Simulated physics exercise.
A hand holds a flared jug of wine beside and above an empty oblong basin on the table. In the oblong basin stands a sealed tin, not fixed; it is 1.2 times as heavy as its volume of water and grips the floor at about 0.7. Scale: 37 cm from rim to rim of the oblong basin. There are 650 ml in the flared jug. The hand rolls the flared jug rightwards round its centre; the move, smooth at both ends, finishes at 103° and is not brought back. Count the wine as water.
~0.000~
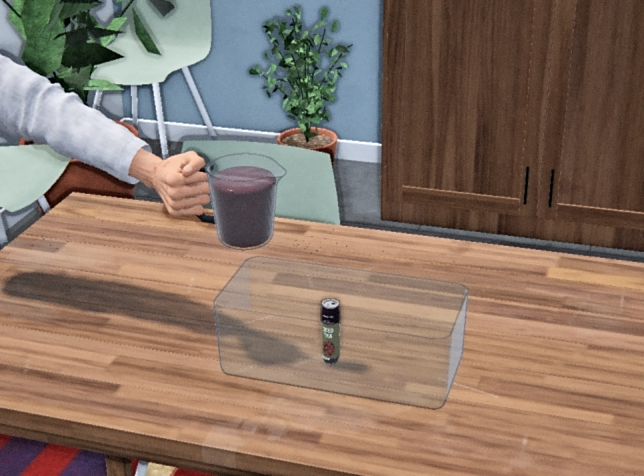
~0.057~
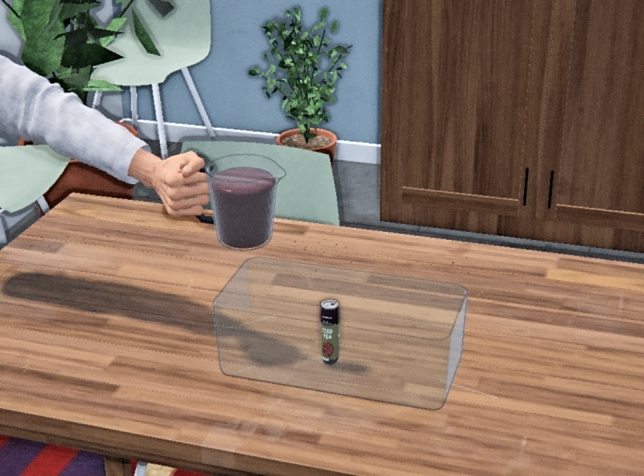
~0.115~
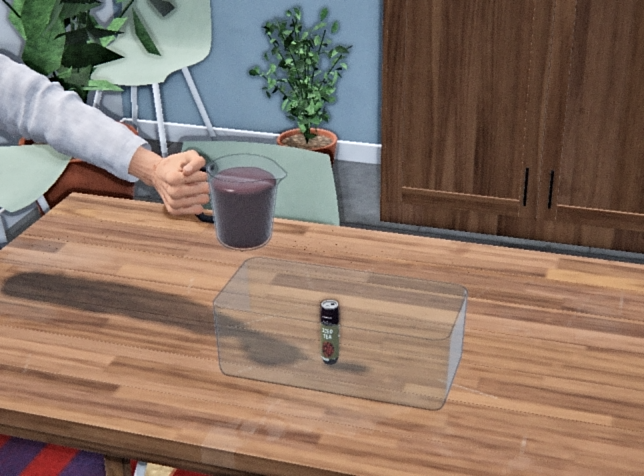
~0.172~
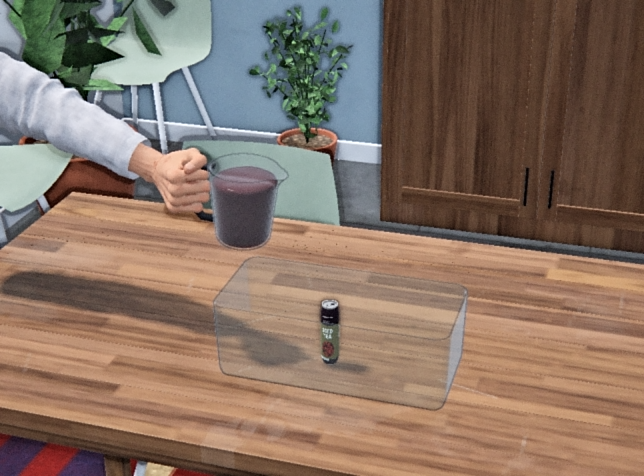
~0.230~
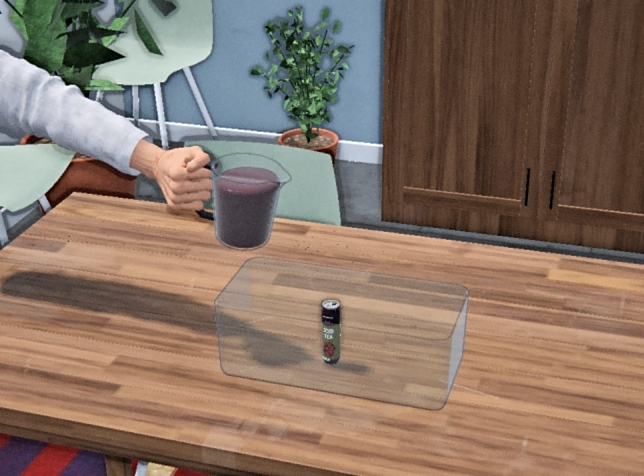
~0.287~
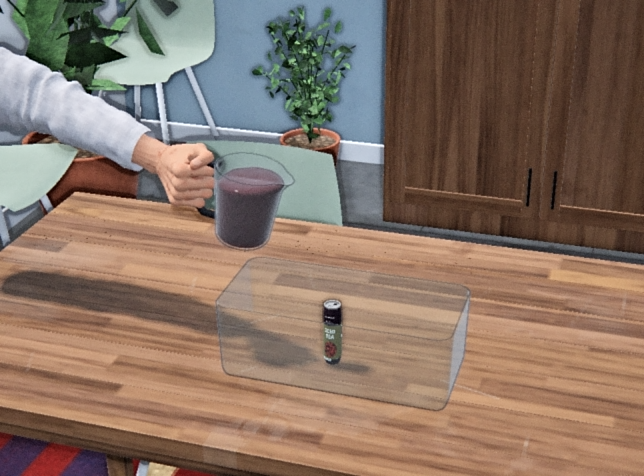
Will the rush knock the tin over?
It topples.
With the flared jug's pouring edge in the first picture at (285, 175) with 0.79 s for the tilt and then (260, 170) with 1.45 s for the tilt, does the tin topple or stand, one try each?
First it falls; then it topples.
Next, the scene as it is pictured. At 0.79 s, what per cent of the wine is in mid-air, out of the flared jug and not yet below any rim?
Some 14 per cent.
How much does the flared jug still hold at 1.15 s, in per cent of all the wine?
Some 28 per cent.
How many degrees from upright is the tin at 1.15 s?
It is at some 0°.
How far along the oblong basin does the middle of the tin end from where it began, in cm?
About 7.0 cm.
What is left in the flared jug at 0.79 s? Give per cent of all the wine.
About 80 per cent.
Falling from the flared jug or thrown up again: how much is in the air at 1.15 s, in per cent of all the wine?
Some 16 per cent.
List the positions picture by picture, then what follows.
Tilt 0°; pouring edge (286, 173); surface from (214, 173) to (277, 181); the oblong basin's rim runs from (231, 280) to (460, 313); the tin's top is at (330, 306), in the first frame.
Tilt 0°; pouring edge (286, 174); surface from (213, 174) to (276, 181), in the second frame.
Tilt 2°; pouring edge (287, 175); surface from (214, 173) to (276, 182), in the third frame.
Tilt 4°; pouring edge (288, 177); surface from (216, 173) to (278, 182), in the fourth frame.
Tilt 6°; pouring edge (291, 179); surface from (218, 174) to (281, 183), in the fifth frame.
Tilt 10°; pouring edge (294, 182); surface from (220, 175) to (285, 183), in the sixth frame.
By 0.79 s the tilt is 58° and 81 per cent is still to pour; the tin stands where it began.
By 1.15 s the tilt is 93° and 28 per cent is still to pour; the tin stands where it began.
By 1.53 s the tilt is 103° and 1 per cent is still to pour; the tin leans 53°.
By 1.95 s the tilt is 103° and 0 per cent is still to pour; the tin lies on its side.
At rest the tin lies on its side.
